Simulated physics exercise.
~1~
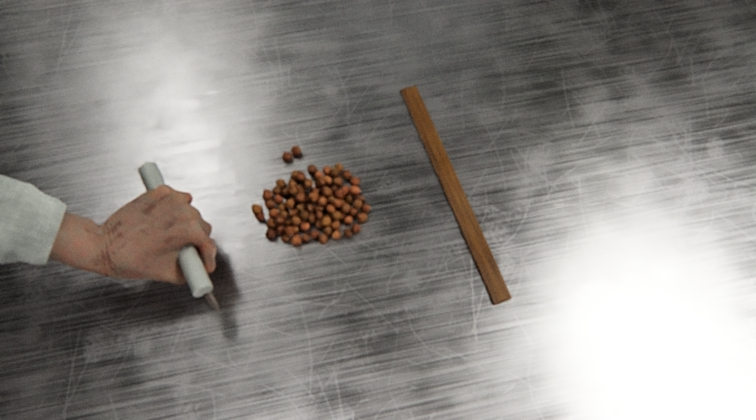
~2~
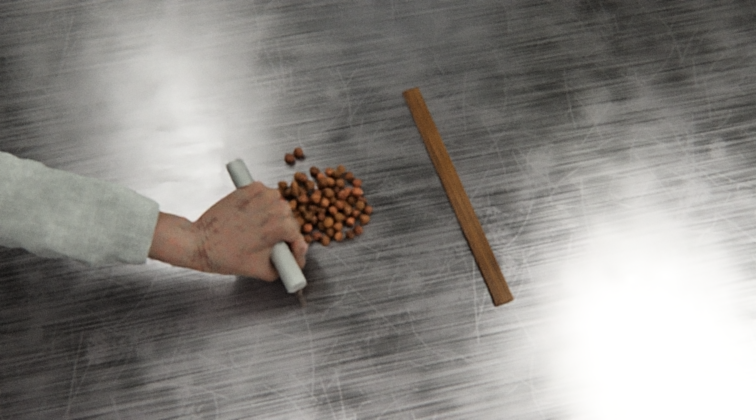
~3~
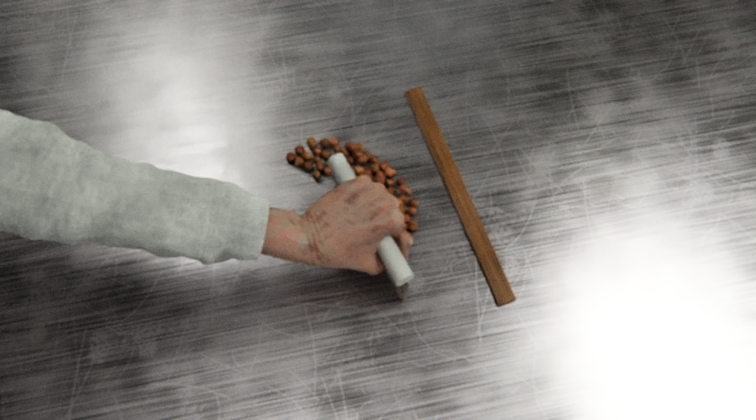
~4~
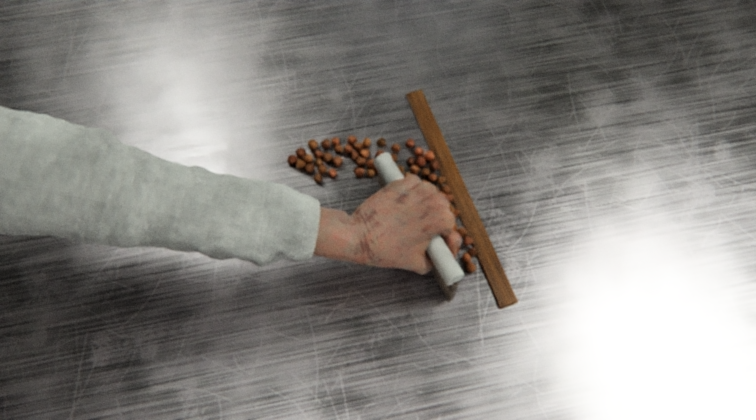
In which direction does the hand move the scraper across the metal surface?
The hand moves the scraper to the right, through the hazelnuts and toward the wooden strip.
